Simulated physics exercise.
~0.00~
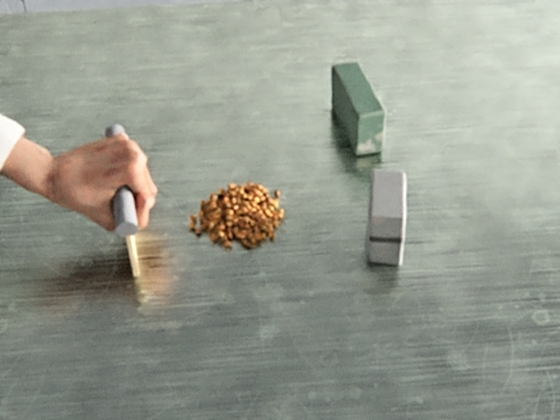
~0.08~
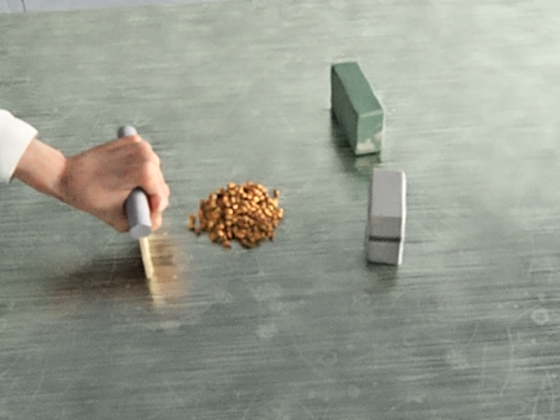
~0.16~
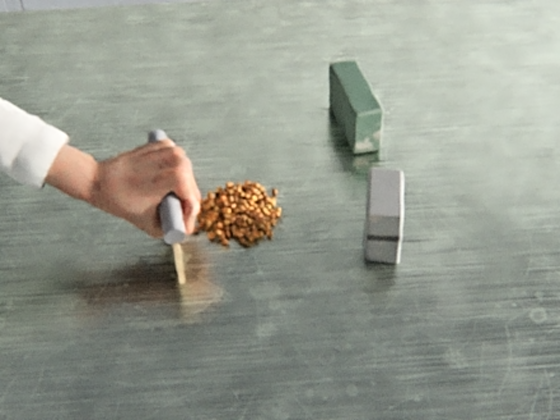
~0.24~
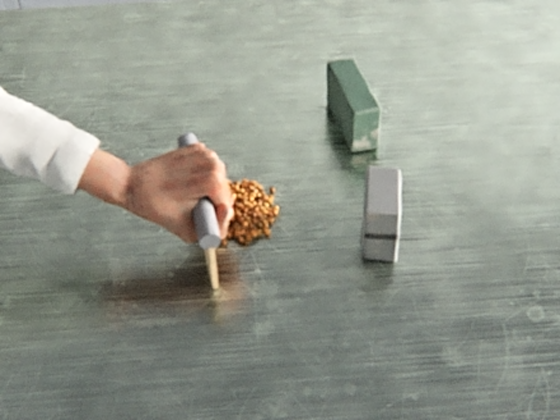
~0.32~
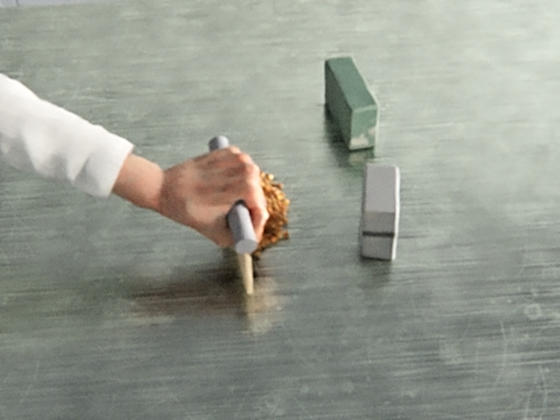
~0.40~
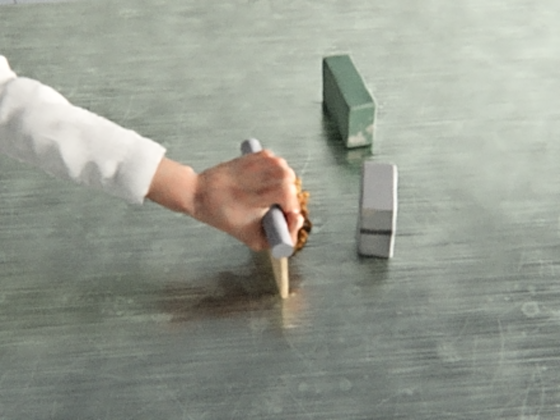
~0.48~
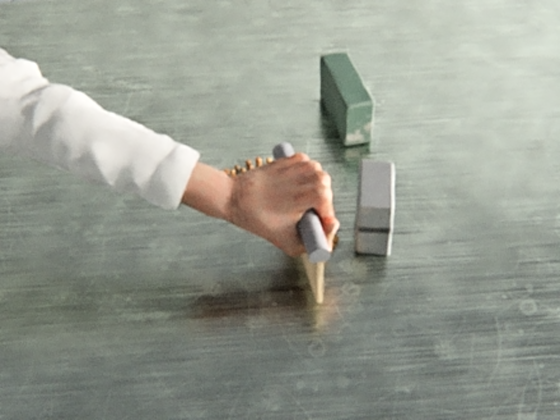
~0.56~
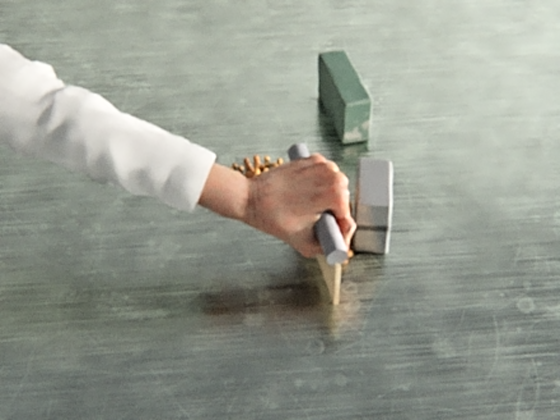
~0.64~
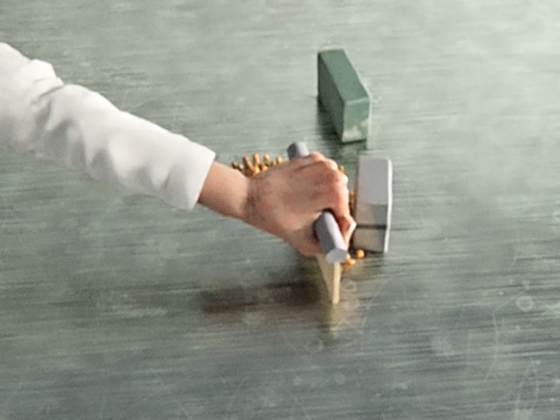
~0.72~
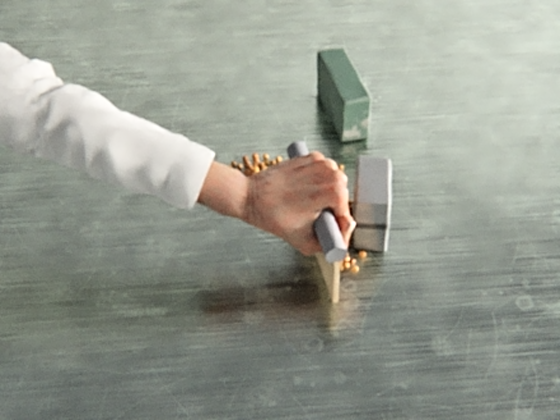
At the start, a hand in a white sleeve grips a grey handle with a pale blade at the left of a streaked, grey-green surface. To its right lies a small heap of golden-brown pieces, and beyond stand a green block and a grey block with a gap between them. The hand slides the scraper steadily right, reaching the heap and partly hiding it. The pieces are pushed and spread toward the grey block as the view drifts slightly. The scraper then halts, with most pieces left before the blocks and a few around the grey block's near end.
